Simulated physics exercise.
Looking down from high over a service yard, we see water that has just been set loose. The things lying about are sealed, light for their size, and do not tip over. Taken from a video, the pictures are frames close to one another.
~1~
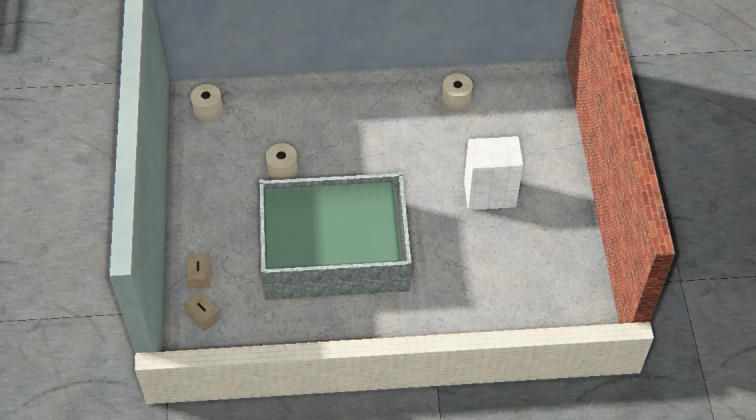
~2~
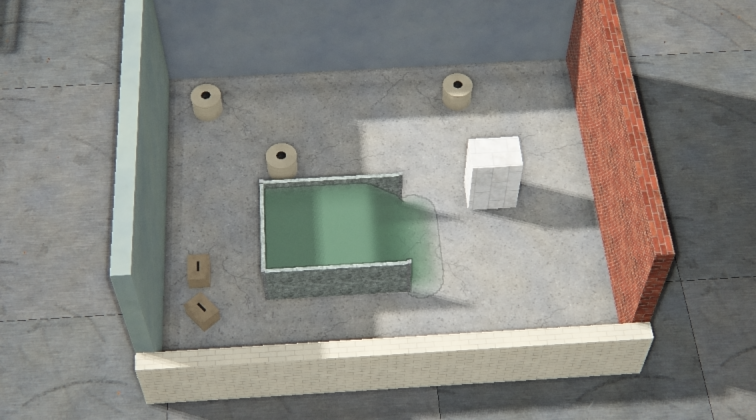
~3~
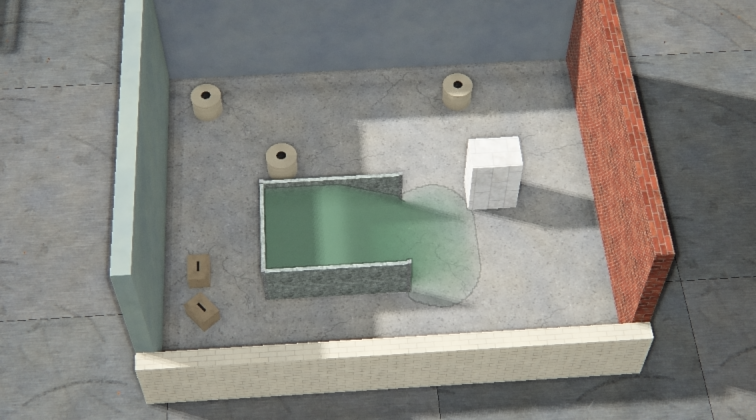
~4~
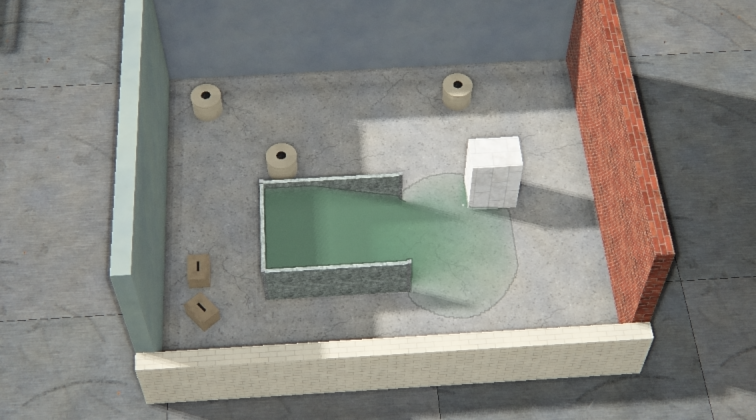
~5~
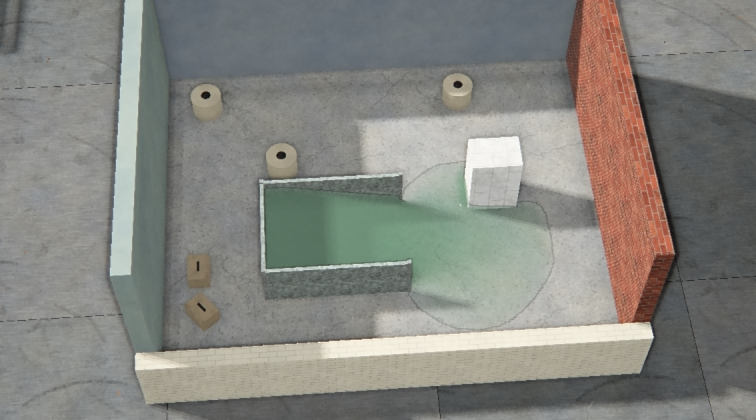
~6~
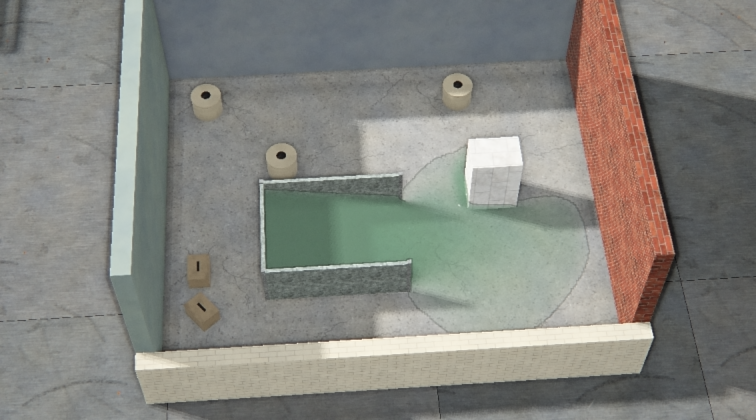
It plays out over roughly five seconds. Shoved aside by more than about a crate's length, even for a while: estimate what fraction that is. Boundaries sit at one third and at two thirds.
The share is fewer than one third.
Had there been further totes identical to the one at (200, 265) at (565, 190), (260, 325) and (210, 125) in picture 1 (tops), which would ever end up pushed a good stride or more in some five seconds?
So, in order, the copies go a long way, a long way, nowhere much.
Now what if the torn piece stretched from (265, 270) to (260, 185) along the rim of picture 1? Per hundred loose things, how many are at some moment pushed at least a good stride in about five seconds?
Near 80 in a hundred.
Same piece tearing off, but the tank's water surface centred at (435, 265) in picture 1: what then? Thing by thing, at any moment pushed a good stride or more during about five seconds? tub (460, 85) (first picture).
My call: It covered the distance.
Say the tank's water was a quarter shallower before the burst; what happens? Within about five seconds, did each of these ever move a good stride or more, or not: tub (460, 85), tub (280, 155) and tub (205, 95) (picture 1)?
The first reached the mark, the second stopped before it, the third stopped before it.
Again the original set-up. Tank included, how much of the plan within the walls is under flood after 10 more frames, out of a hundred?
50 %, give or take.
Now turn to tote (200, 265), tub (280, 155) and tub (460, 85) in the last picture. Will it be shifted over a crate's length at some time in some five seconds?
One by one: Remained nearby; remained nearby; cleared the mark.
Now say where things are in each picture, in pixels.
In the first picture, a tub at (206, 96) rests on the ground; a tote at (201, 308) rests on the ground; 0 of 5 have shifted.
In the second picture, a tub at (206, 96) rests on the ground; a tote at (201, 308) rests on the ground; 0 of 5 have shifted.
In the third picture, a tub at (206, 96) rests on the ground; a tote at (201, 308), on the bottom; 0 of 5 have shifted.
In the fourth picture, a tub at (206, 96), on the bottom; a tote at (201, 308), on the bottom; 0 of 5 have shifted.
In the fifth picture, a tub at (206, 96), on the bottom; a tote at (201, 308), on the bottom; 0 of 5 have shifted.
In the sixth picture, a tub at (206, 96) rests on the ground; a tote at (201, 308), on the bottom; 0 of 5 have shifted.
A moment on, 0 of 5 are well off their spots; 0 afloat.
Next, 0 of 5 are well off their spots; 0 afloat.
Later, 0 of 5 are well off their spots; 1 afloat.
In the end, 1 of 5 are well off their spots, and 1 have been at some point; 0 afloat.
